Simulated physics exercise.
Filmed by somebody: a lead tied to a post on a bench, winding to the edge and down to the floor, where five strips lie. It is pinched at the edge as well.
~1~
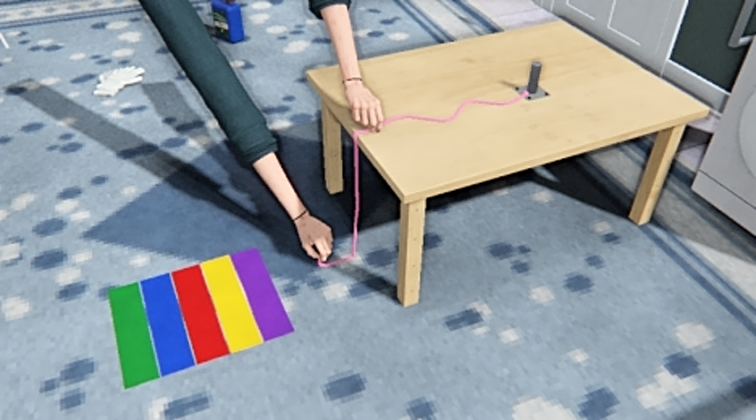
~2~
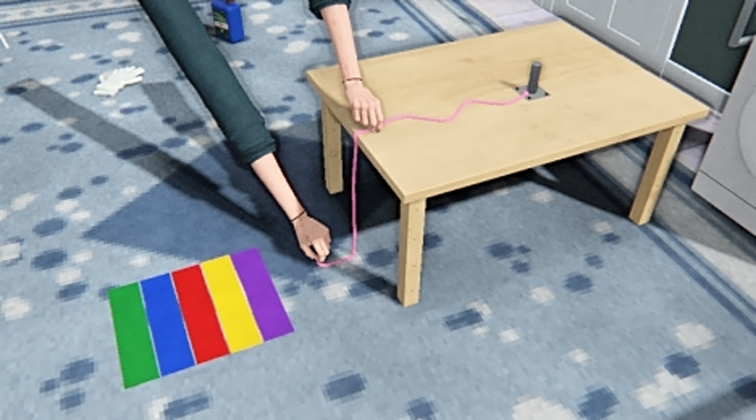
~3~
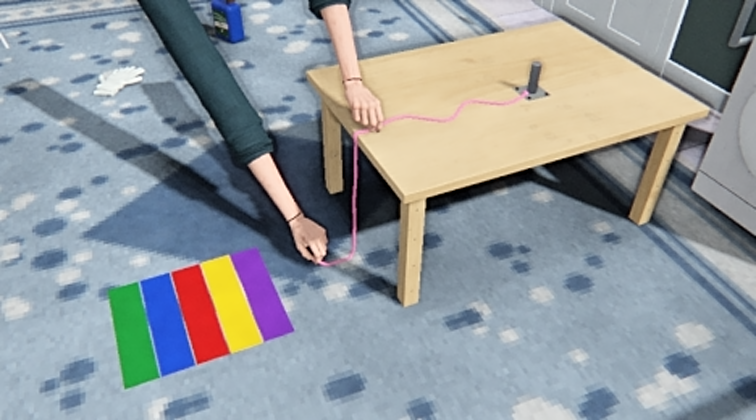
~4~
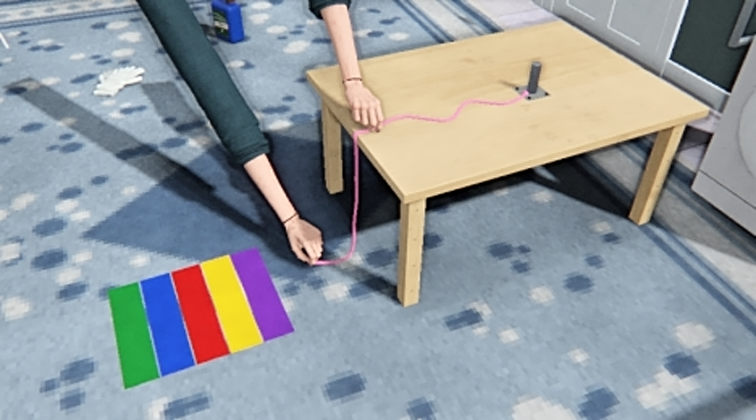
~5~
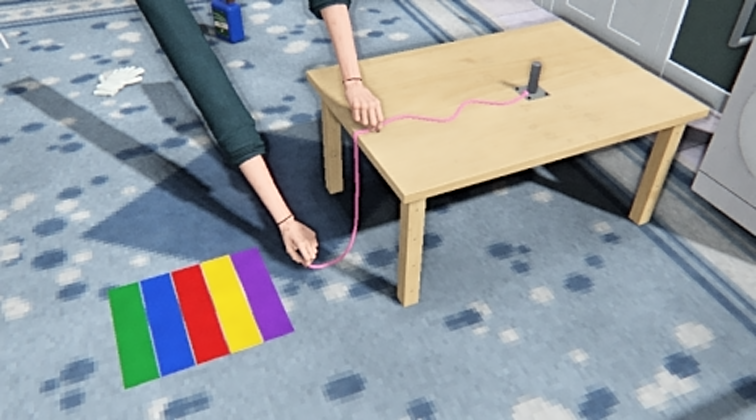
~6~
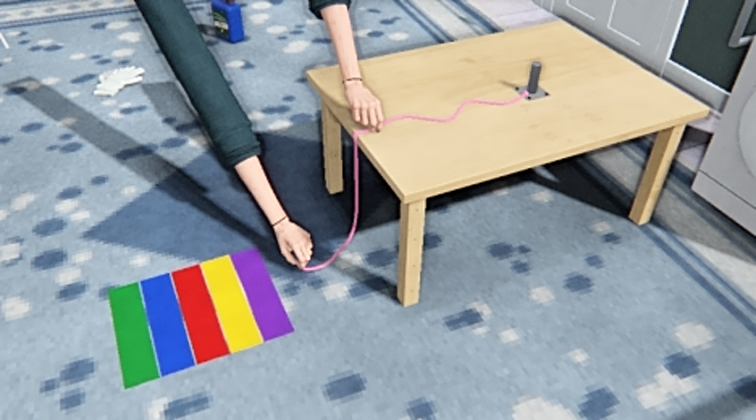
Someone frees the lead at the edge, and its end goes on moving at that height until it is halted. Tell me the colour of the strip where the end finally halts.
It halts over red.
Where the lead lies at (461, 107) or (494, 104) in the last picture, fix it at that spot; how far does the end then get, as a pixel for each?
Pixel positions per try: (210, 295); (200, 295).
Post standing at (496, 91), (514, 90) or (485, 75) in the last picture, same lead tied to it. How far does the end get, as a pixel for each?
In order, it comes out close to (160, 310), (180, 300) and (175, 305).
Early on, end near (252, 280); over purple.
Midway, end near (218, 290); over yellow.
At the end of the slack, end near (197, 297); over red. It gets as far as the red strip.
